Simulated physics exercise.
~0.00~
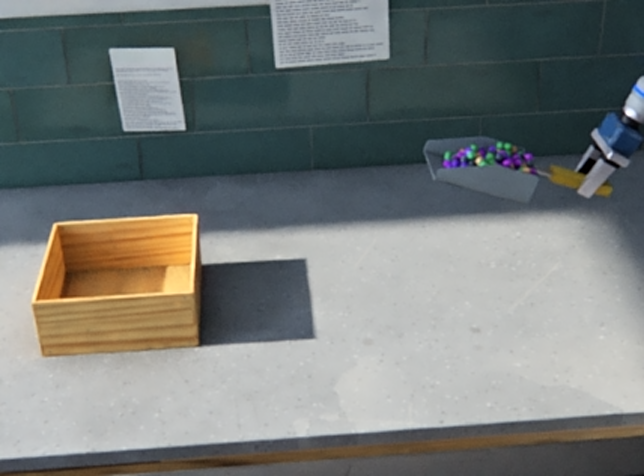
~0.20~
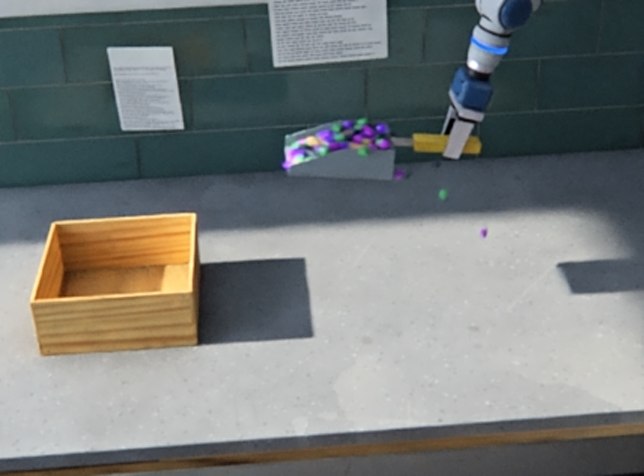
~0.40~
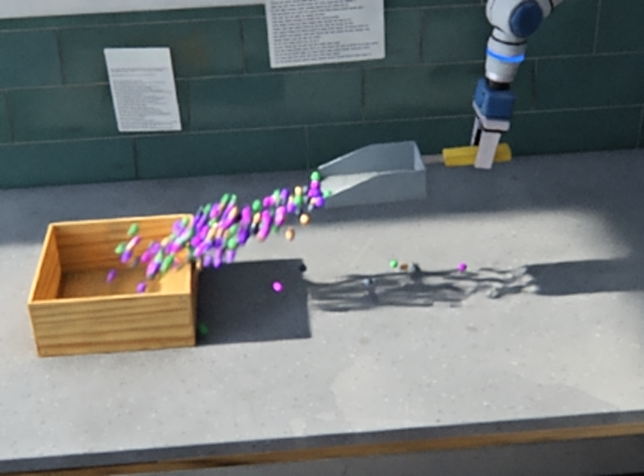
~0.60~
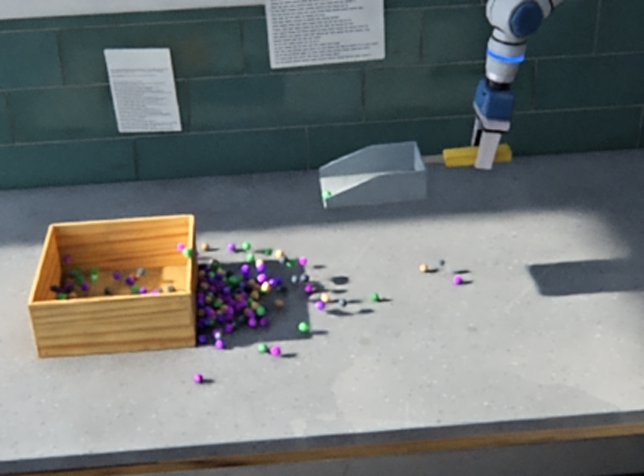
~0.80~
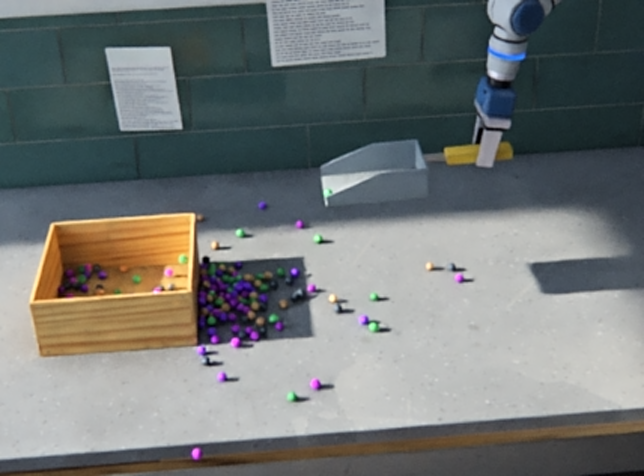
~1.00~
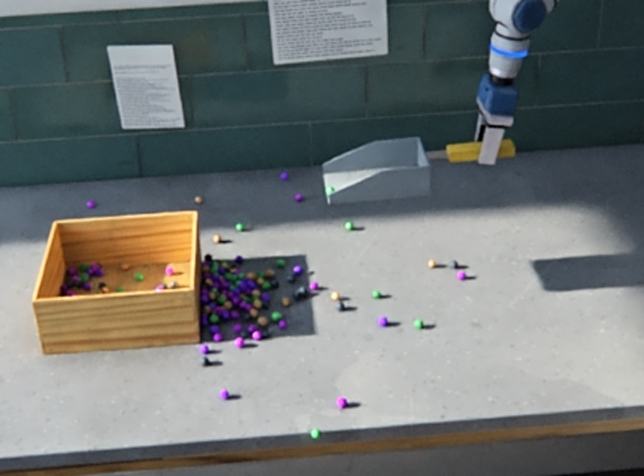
On a grey countertop against a green tiled wall, a robot arm swings a clear scoop of colourful round sweets left toward a wooden box and stops short, flinging them out; some land inside, but most pile up beside the box or scatter across the counter.
